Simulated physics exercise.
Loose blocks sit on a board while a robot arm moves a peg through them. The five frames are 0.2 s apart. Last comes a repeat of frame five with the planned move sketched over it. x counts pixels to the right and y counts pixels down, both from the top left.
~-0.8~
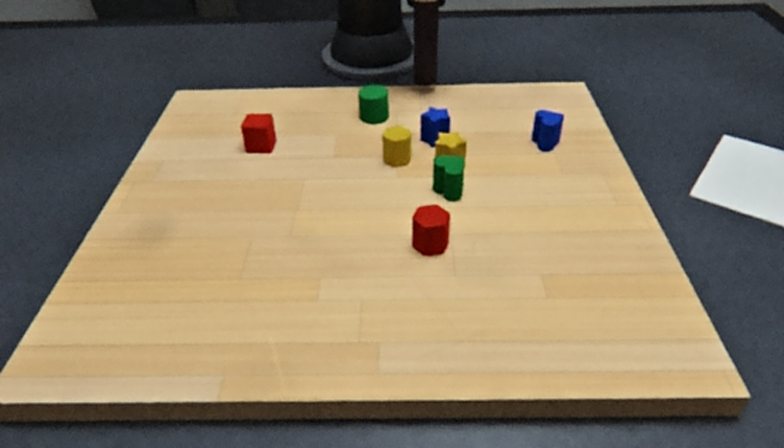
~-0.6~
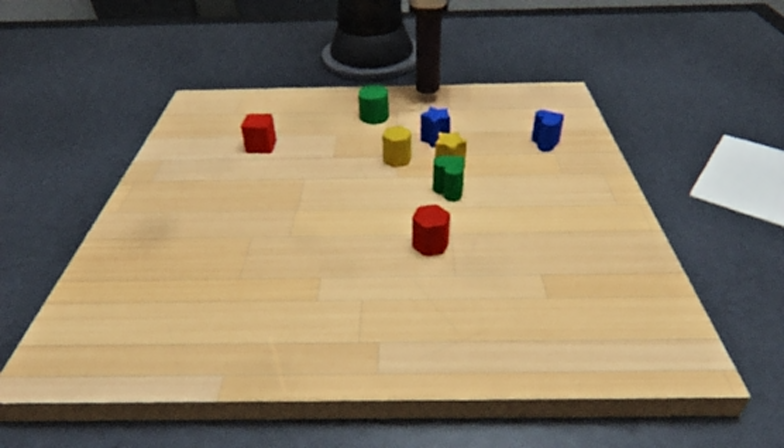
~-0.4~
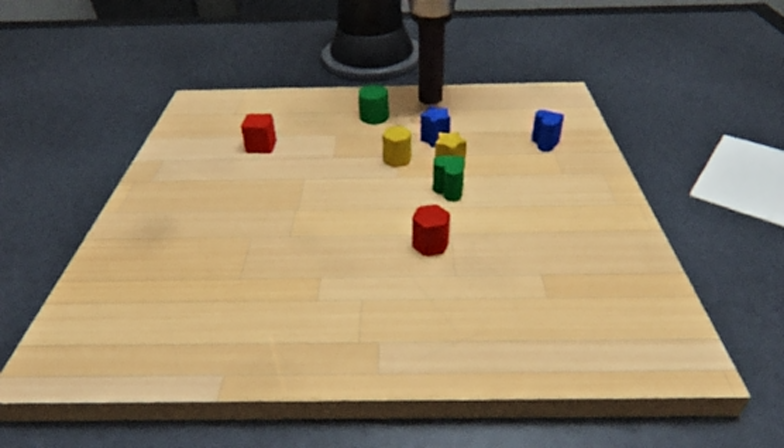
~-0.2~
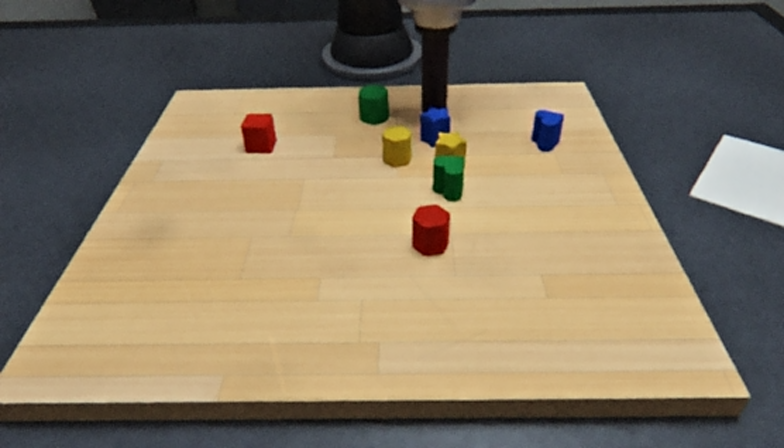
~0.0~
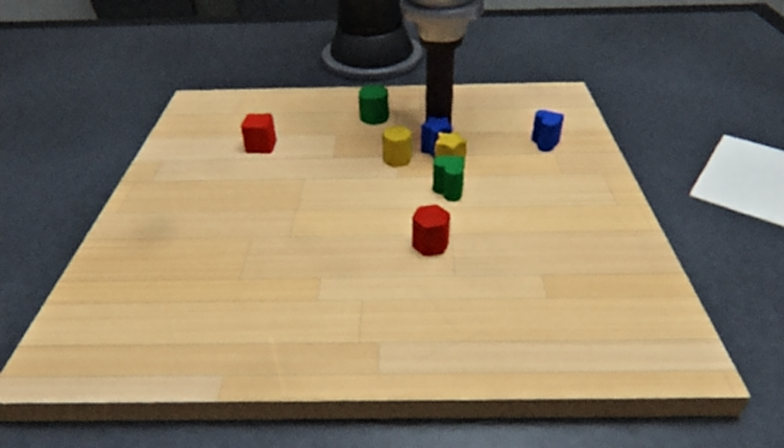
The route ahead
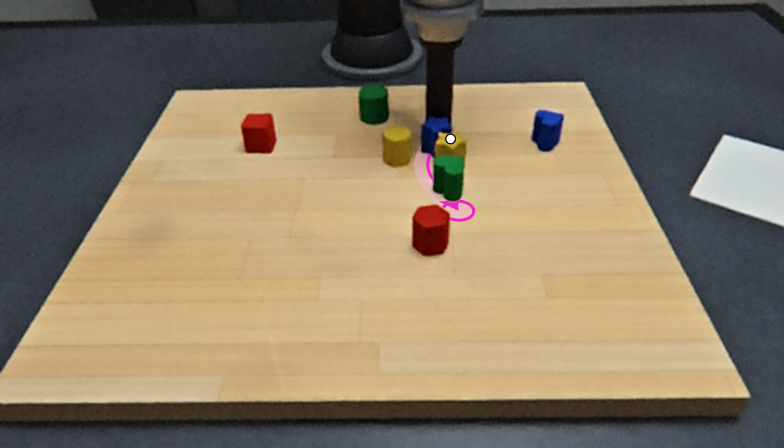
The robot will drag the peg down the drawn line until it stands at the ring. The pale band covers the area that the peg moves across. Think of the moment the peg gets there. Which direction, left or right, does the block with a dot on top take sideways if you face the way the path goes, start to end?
Answer: Leftward.
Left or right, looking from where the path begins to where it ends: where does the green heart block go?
It slides leftward.
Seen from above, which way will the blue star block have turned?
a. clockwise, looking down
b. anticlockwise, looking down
Letter a.
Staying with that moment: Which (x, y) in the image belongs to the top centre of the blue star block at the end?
Located at (423, 177).
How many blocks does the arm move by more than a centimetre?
Blocks displaced: At least 3.
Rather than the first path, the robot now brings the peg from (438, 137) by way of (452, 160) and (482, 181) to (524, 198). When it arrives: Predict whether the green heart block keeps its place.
It shifts.
Drawn move, from (438, 137) via (429, 159) and (437, 184), ending at (458, 210); the dot is on the yellow star block.
The first path, step by step. One third of the way, peg at (429, 149); blue star block at (426, 146); yellow star block at (454, 150), turned 75° anticlockwise; green heart block at (454, 167), turned 15° clockwise.
Two thirds of the way, peg at (437, 174); blue star block at (423, 170), turned 25° clockwise; yellow star block at (466, 158); green heart block at (460, 175).
At the end, peg at (459, 200); yellow hexagon still; blue star block at (423, 177), turned 70° clockwise; yellow star block at (473, 161), turned 190° anticlockwise; green heart block at (488, 192), turned 45° anticlockwise.
